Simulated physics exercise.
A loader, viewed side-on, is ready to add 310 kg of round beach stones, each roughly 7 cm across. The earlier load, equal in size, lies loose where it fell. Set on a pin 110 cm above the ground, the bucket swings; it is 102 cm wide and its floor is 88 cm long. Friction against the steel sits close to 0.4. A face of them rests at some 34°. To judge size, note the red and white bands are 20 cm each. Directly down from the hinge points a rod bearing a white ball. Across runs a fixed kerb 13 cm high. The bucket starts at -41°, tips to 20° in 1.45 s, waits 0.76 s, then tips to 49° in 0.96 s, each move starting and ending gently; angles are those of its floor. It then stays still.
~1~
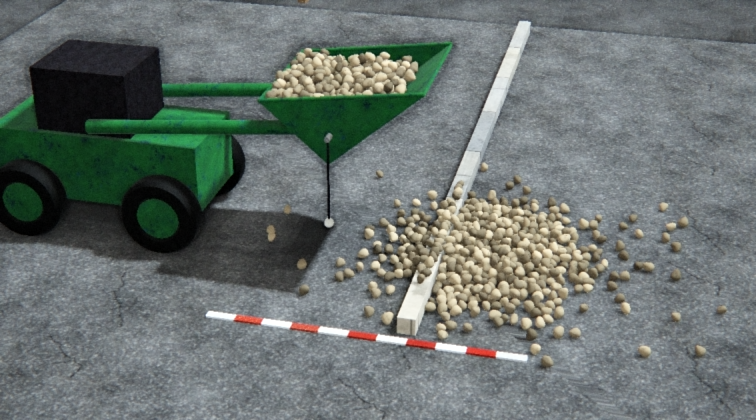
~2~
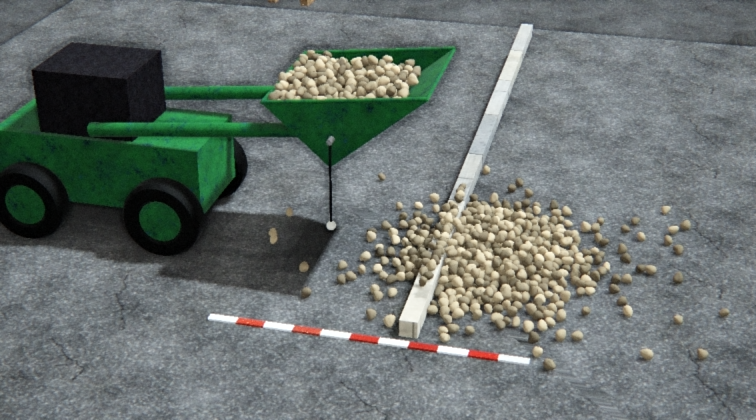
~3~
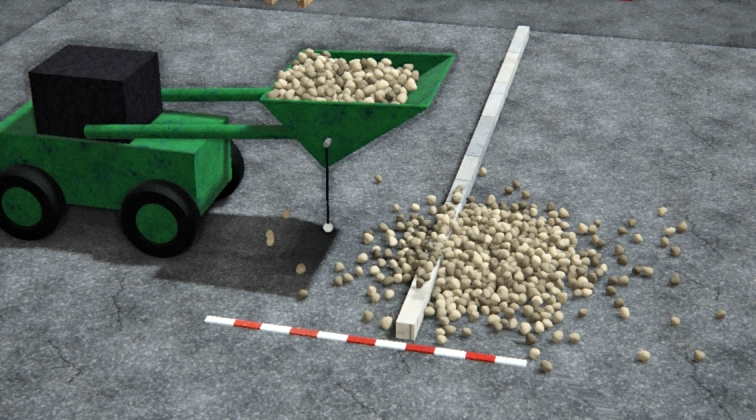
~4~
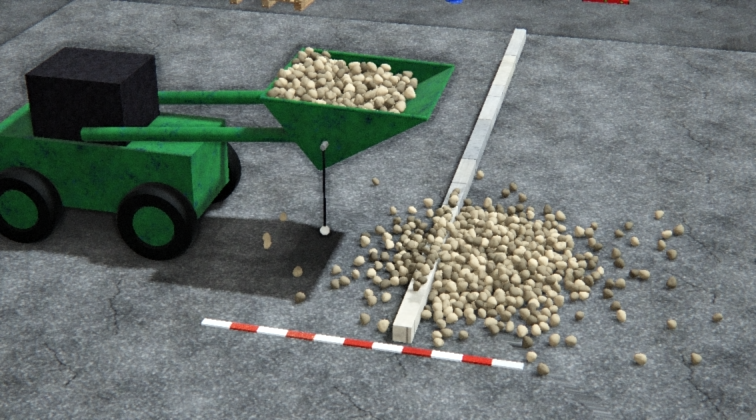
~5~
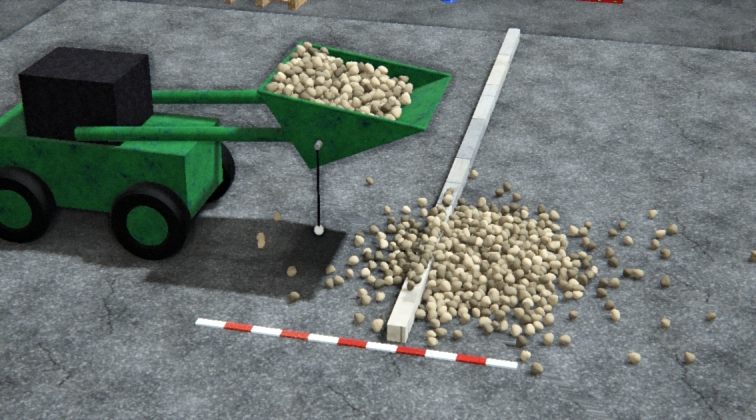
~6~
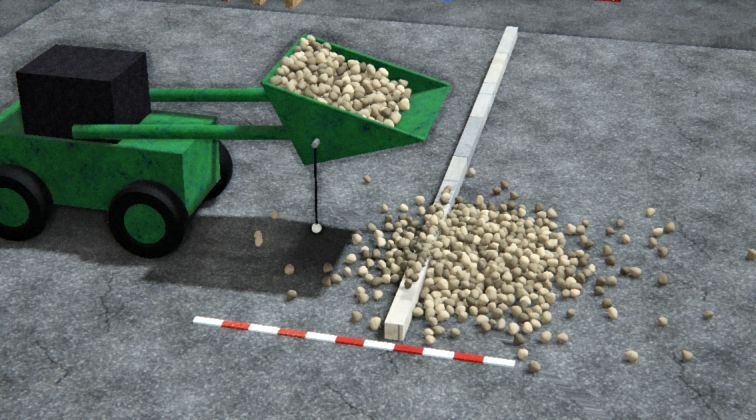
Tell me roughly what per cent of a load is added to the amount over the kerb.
Roughly 87 per cent of a load is added.
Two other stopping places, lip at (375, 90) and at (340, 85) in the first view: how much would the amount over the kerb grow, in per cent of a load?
Near 35 in a hundred first, near 10 in a hundred second.
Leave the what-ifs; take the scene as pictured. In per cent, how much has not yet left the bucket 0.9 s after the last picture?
85 %.
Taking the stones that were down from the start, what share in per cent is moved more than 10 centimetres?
Close to 15 in a hundred of them.
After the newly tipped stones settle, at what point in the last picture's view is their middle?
The centre sits about (475, 243).
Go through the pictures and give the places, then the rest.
The bucket is at -41°, its lip at (424, 95); the top of the load is at (346, 63). The earlier load is highest near (444, 228), 18 cm above ground level, 17 % on this side of the kerb, 83 % over the kerb, in the first picture.
The bucket is at -40°, its lip at (427, 100); the top of the load is at (332, 65), in the second picture.
Lip at (427, 107), floor tilted -37°, highest stones at (314, 64), in the third picture.
The bucket is at -32°, its lip at (427, 119); the top of the load is at (309, 60), in the fourth picture.
The bucket is at -25°, its lip at (424, 129); the top of the load is at (303, 57), in the fifth picture.
The bucket is at -18°, its lip at (424, 140); the top of the load is at (304, 51), in the sixth picture.
Then, 0.5 s after the last picture the floor is at 11°; in per cent of one load, 100 in the bucket, 17 on this side of the kerb, 83 over the kerb; the foremost stones are at (683, 277).
Then, 0.9 s after the last picture the floor is at 20°; in per cent of one load, 84 in the bucket, 24 on this side of the kerb, 92 over the kerb; the foremost stones are at (683, 277).
Then, 3.0 s after the last picture the floor is at 49°; in per cent of one load, 0 in the bucket, 30 on this side of the kerb, 170 over the kerb; the foremost stones are at (683, 277).
Then, 5.5 s after the last picture the floor is at 49°; in per cent of one load, 0 in the bucket, 30 on this side of the kerb, 170 over the kerb; the foremost stones are at (683, 277). Net gain over the kerb, 87.
